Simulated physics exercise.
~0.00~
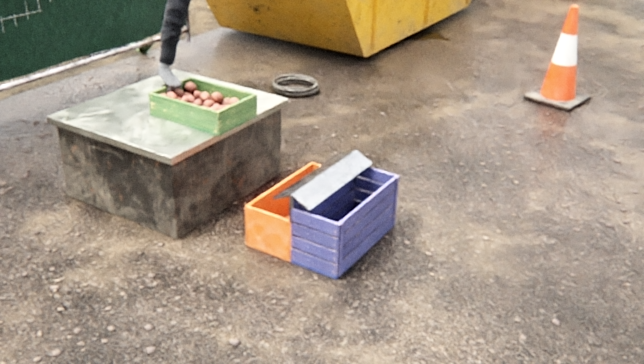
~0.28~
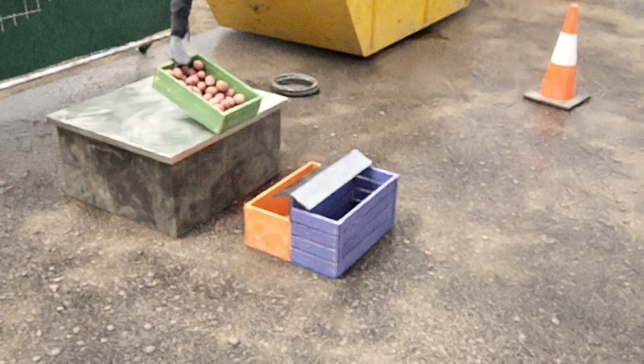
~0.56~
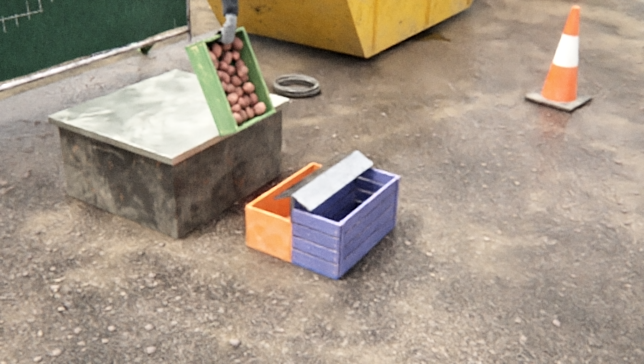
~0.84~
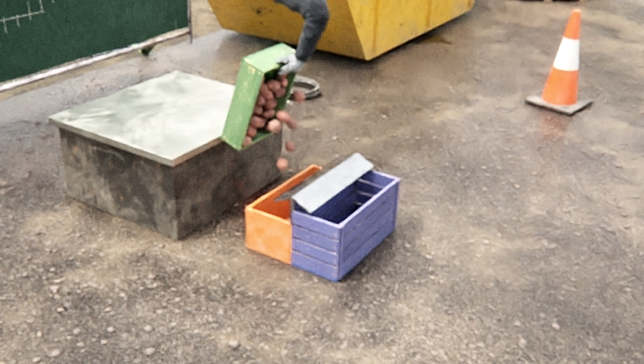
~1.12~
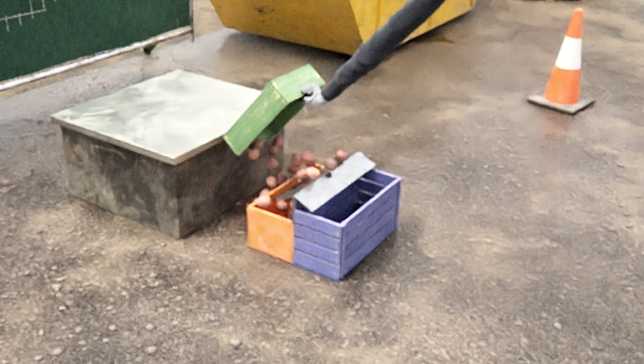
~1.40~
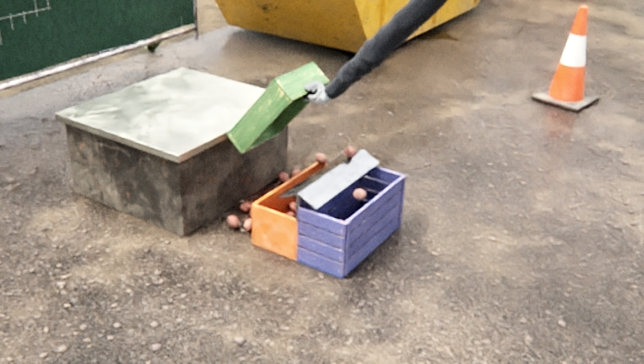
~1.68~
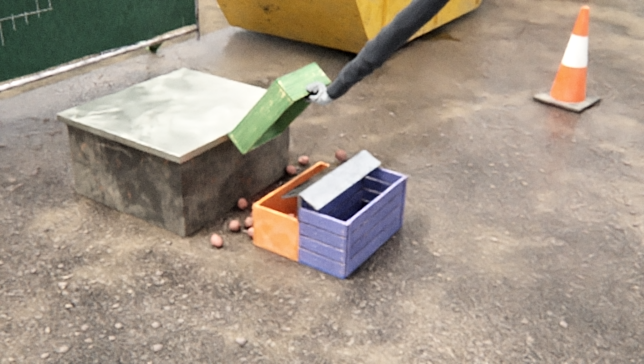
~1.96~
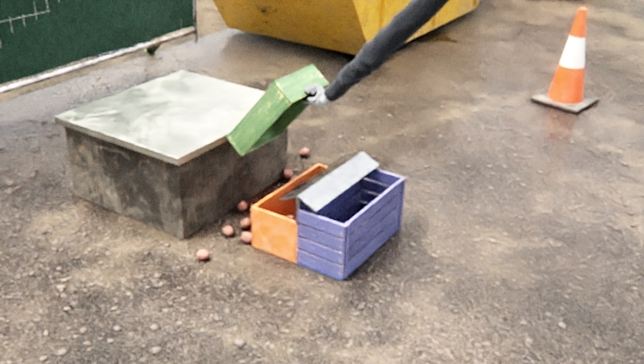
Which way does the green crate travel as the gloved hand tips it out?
It moves to the right, off the top of the bench and toward the bins.
